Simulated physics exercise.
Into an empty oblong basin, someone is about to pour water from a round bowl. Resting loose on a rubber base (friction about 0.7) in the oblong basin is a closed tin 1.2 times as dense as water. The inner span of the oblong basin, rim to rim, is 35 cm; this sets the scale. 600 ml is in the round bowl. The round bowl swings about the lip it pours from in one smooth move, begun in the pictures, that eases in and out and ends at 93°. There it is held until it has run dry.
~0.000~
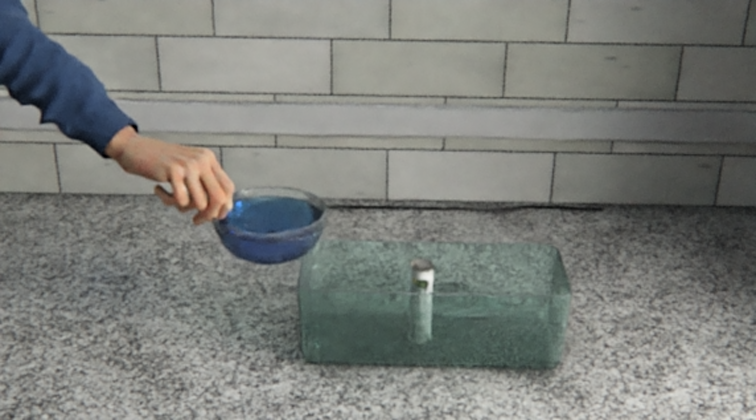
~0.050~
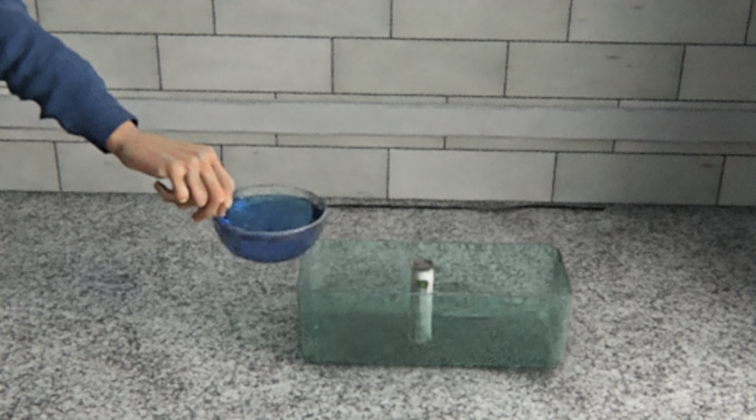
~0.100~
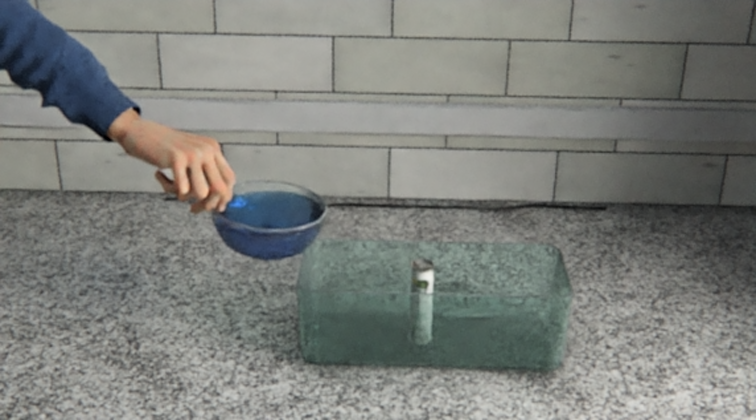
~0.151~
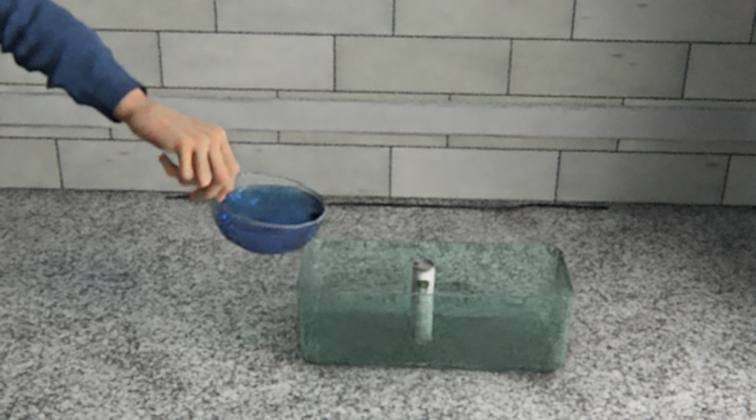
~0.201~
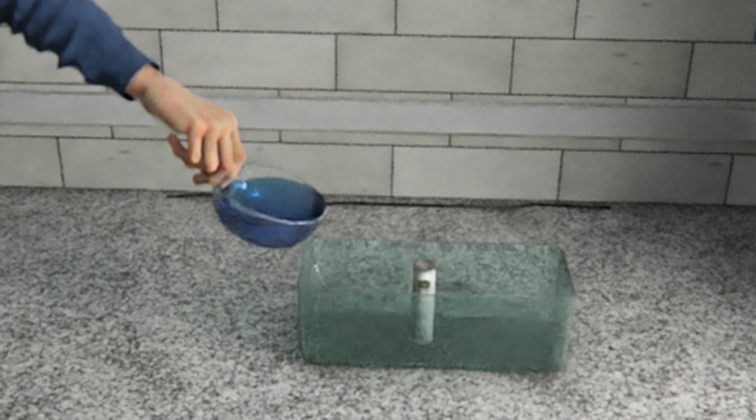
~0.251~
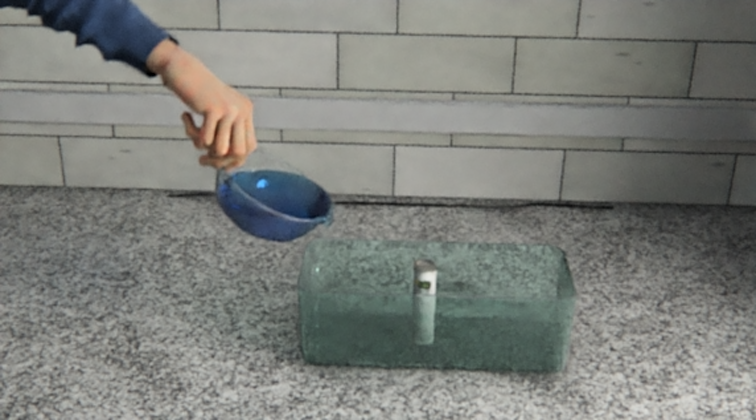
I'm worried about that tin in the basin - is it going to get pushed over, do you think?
Yes - it tilts over.
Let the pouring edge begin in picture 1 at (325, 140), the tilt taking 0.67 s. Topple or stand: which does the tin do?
Then it keeps standing.
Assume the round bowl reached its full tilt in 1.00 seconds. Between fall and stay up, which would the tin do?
The tin stays on its base.
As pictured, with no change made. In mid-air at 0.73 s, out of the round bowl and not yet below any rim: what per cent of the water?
5 in a hundred, give or take.
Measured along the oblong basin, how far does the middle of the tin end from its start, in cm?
In the end the tin's centre has shifted about 7.5 centimetres.
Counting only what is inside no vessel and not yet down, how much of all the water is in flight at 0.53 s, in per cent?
Roughly 50 %.
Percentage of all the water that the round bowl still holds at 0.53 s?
Roughly 24 %.
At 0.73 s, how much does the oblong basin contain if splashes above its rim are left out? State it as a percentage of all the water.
Near 94 in a hundred.
By 0.53 s the tilt is 83° and 23 per cent is still to pour; the tin stands where it began.
By 0.73 s the tilt is 93° and 1 per cent is still to pour; the tin leans 8°.
By 0.94 s the tilt is 93° and 0 per cent is still to pour; the tin leans 43°.
By 1.17 s the tilt is 93° and 0 per cent is still to pour; the tin lies on its side.
At rest the tin lies on its side.
